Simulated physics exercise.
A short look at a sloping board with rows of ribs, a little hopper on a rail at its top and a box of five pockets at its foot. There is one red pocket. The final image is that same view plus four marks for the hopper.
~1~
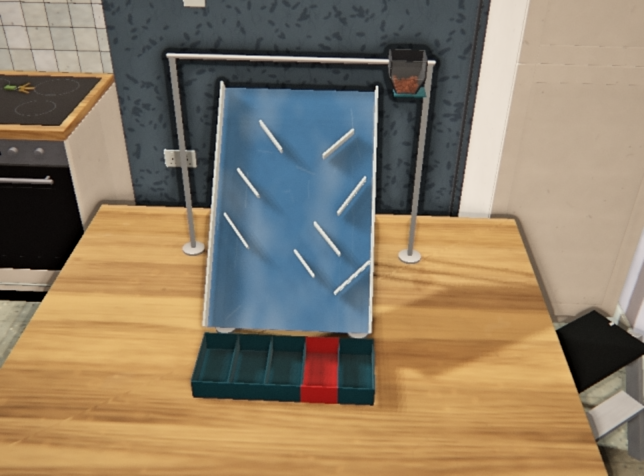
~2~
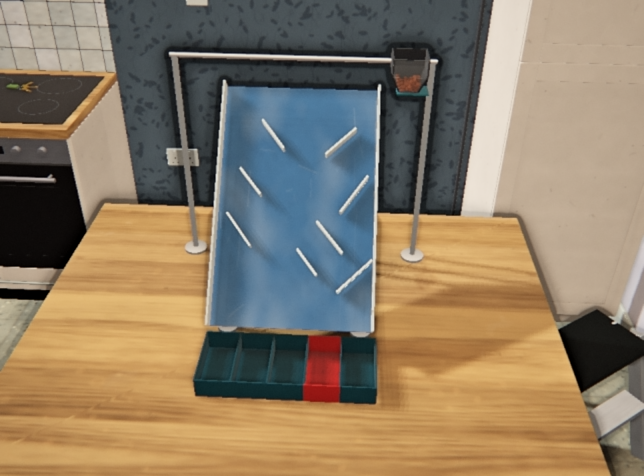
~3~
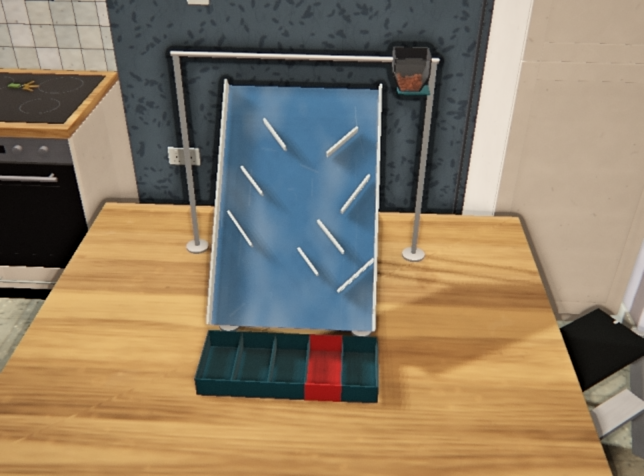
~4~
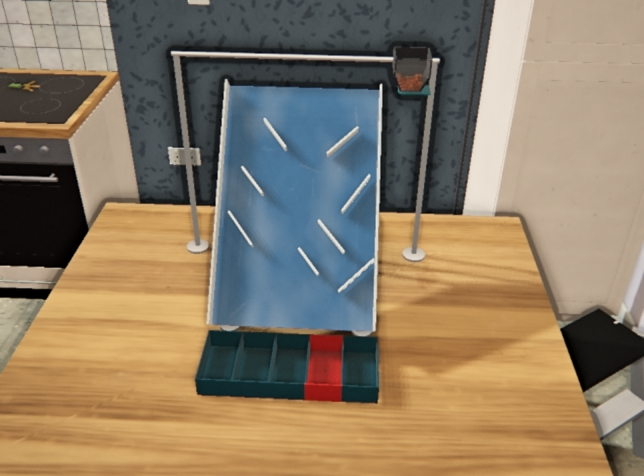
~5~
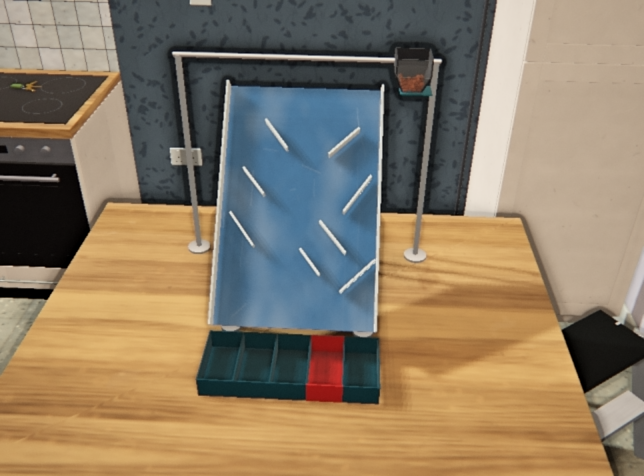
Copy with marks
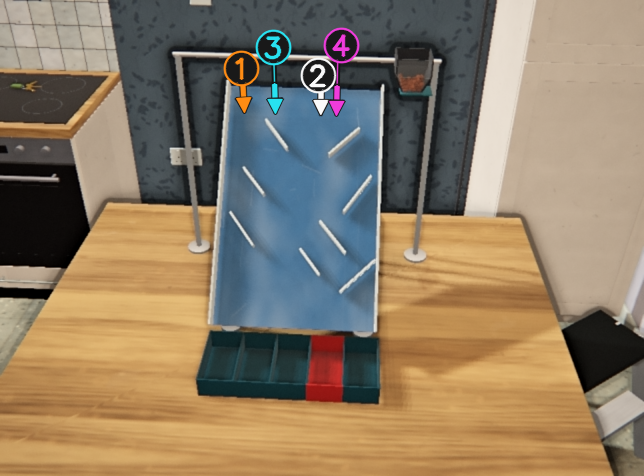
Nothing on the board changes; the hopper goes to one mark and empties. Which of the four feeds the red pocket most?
The answer is mark 3.
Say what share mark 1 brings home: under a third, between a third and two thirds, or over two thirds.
Mark 1 gives under a third.
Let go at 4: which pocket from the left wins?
It is the second one.
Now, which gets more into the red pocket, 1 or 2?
Here it is mark 2.
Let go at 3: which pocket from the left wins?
It is the fourth one.
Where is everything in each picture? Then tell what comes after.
The first frame shows hopper (405, 84), clay pellets, door shut.
The second frame shows ribs (263, 119) to (284, 148), (326, 154) to (356, 128), (240, 167) to (260, 194).
The third frame shows ribs (342, 211) to (369, 175), (228, 211) to (251, 245), (318, 220) to (343, 252).
The fourth frame shows ribs (299, 248) to (318, 274), (339, 291) to (374, 259).
The fifth frame shows red pocket (324, 392), number 4 of 5 from the left.
On the marked copy, mark 1 meets the board at (244, 107); mark 2 meets the board at (320, 109); mark 3 meets the board at (275, 108); mark 4 meets the board at (336, 110).
If 1 is chosen, about a tenth in the red pocket, the larger part in other pockets, about a tenth outside the box.
If 2 is chosen, roughly a third in the red pocket, roughly half in other pockets, about a tenth outside the box.
If 3 is chosen, roughly two thirds in the red pocket, roughly a third in other pockets.
If 4 is chosen, roughly a quarter in the red pocket, roughly two thirds in other pockets, about a tenth outside the box.
